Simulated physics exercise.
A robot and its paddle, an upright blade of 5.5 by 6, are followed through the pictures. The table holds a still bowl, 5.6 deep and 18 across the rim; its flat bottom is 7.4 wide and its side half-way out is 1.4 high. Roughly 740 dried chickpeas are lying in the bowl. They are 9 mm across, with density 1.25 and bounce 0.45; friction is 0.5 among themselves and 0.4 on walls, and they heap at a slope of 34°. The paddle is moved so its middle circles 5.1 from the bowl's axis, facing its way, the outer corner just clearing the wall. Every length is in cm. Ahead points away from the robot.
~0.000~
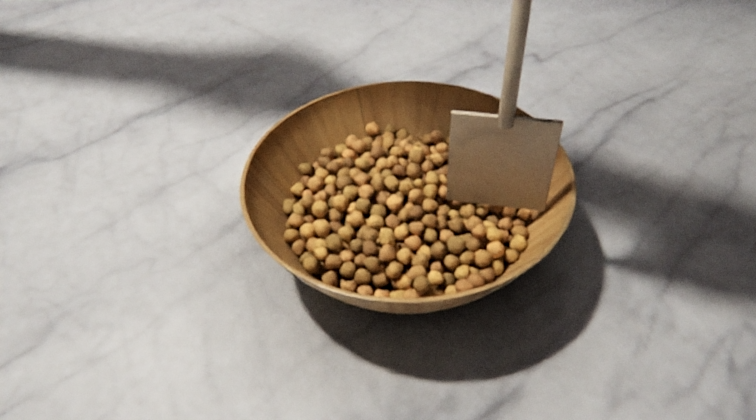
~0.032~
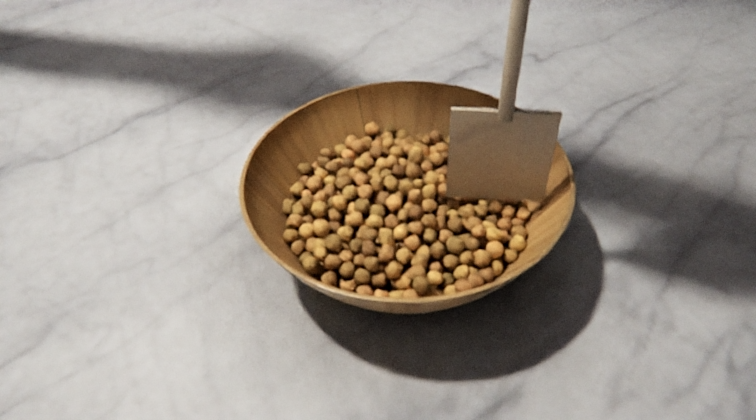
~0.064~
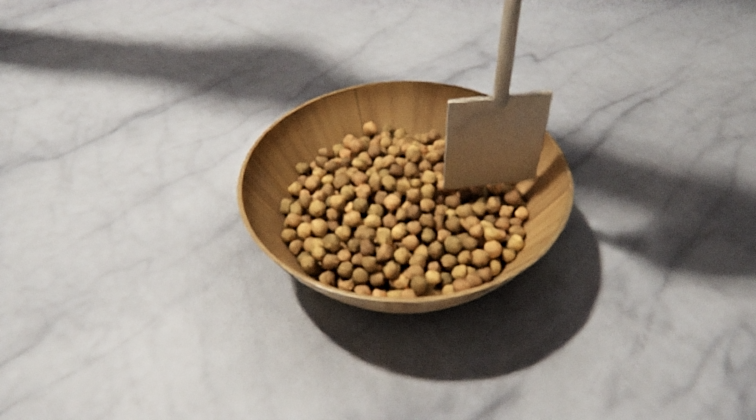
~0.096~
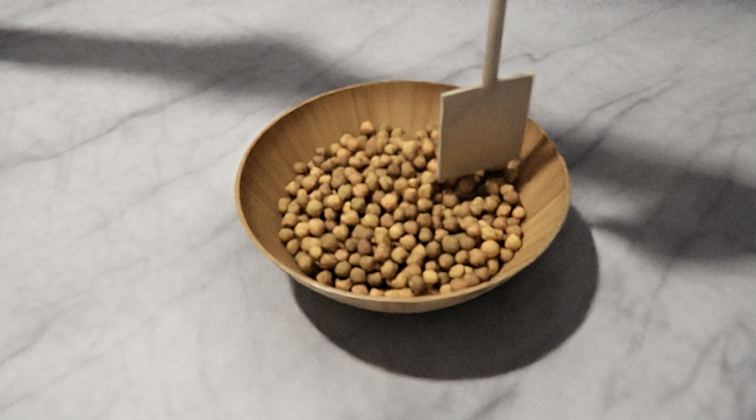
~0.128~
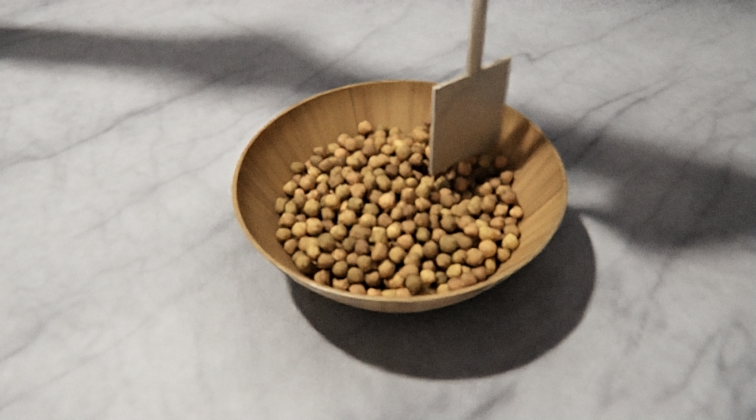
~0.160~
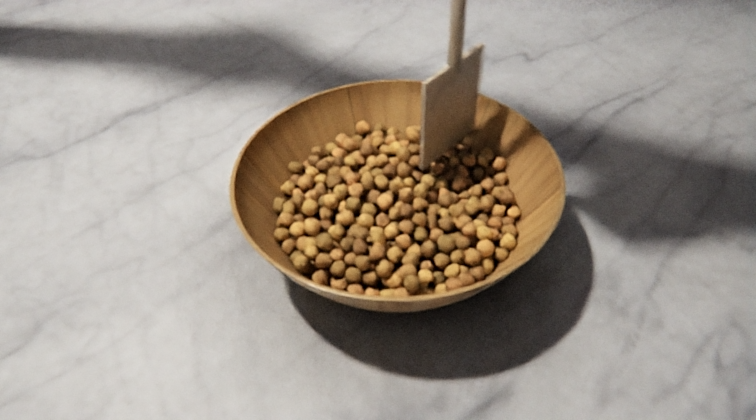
On a grey-veined marble surface, a flat square paddle on a thin rod sweeps through small round tan and brown chickpeas in a wooden bowl, curving from the right side toward the back and turning increasingly edge-on.
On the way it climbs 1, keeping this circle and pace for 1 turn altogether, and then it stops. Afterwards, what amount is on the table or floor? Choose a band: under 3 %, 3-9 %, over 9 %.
Band: Under 3 %.
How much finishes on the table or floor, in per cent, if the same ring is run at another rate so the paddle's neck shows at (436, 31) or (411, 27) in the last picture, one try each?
Around 0 and 0 per cent respectively.
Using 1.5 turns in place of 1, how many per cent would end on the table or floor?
Roughly 0 percent would end up there.
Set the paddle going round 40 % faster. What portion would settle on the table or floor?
Then roughly 5 per cent.
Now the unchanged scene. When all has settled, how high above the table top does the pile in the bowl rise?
I'd guess close to 5.0 centimetres.
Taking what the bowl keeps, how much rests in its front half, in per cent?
Around 50 per cent of what the bowl keeps.
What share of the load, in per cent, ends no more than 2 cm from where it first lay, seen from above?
Around 95 per cent.
By 0.43 s, 177° round, highest piece 7 above the table; 741 in the bowl, 1 on the table or floor.
By 0.70 s, 293° round, highest piece 7 above the table; 740 in the bowl, 2 on the table or floor.
By 1.03 s, 0° round, highest piece 5 above the table; 739 in the bowl, 3 on the table or floor.
By 1.73 s, 0° round, highest piece 5 above the table; 739 in the bowl, 3 on the table or floor.
Final count, 739 in the bowl, 3 on the table or floor. That is 0 % on the table or floor.
